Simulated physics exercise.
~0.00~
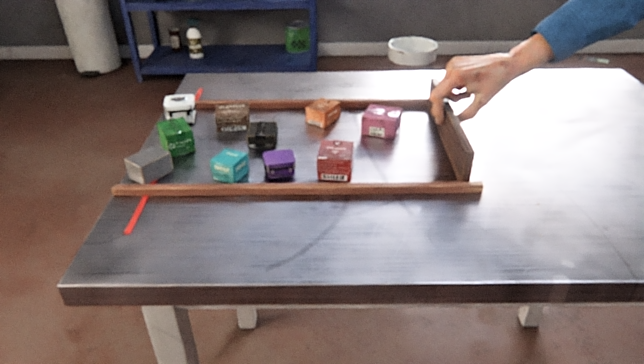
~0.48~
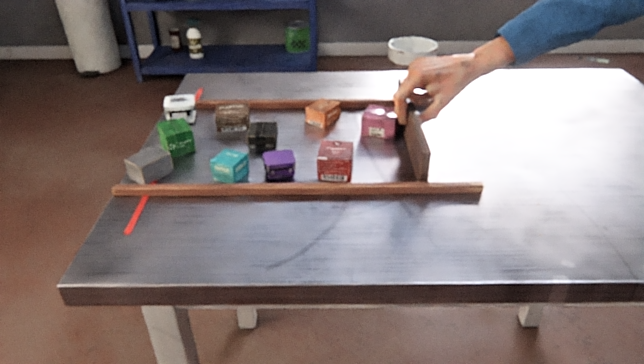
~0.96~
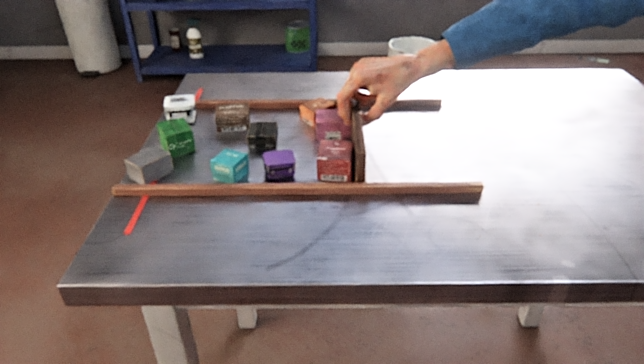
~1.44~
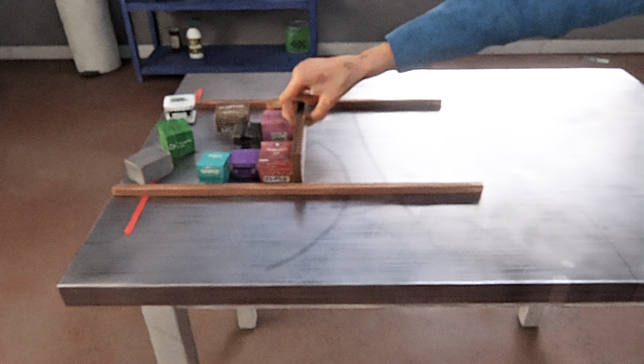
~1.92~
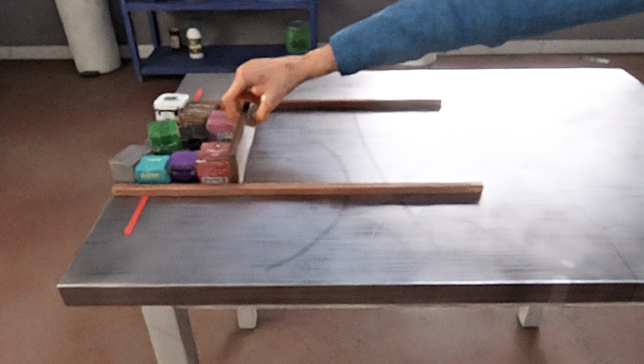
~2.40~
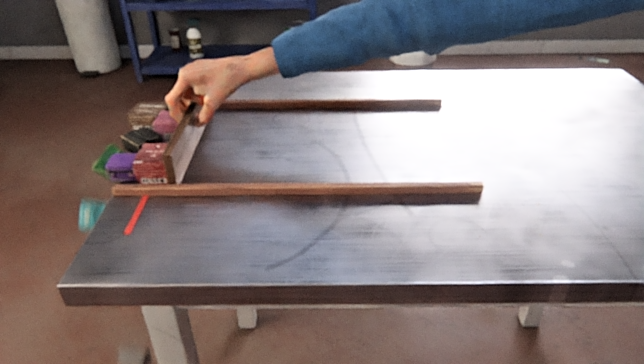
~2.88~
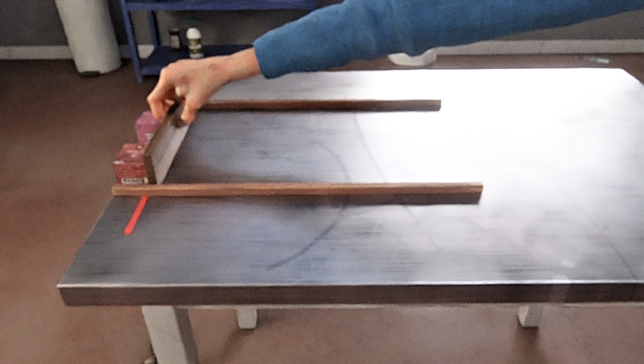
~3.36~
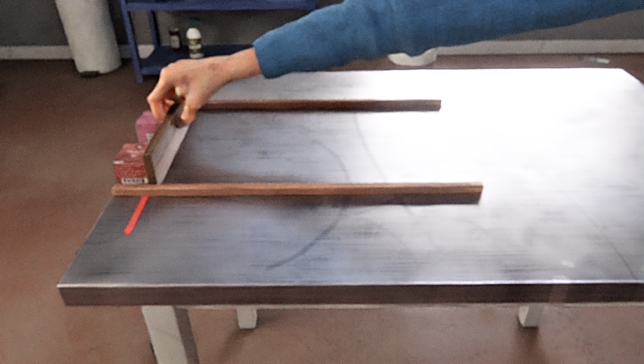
A hand in a blue sleeve holds a brown board upright across a channel between two wooden rails on a dark tabletop, seen from slightly above. Small boxes in green, turquoise, purple, black, brown, orange, pink, red and white, plus a grey block, lie scattered toward the left end, near red tape. The hand slides the board left, gathering the pink and red boxes first, then bunching the rest together. The crowded pieces reach the table's left edge and most drop off. The board stops near the tape, with the red and pink boxes still beside it at the edge.
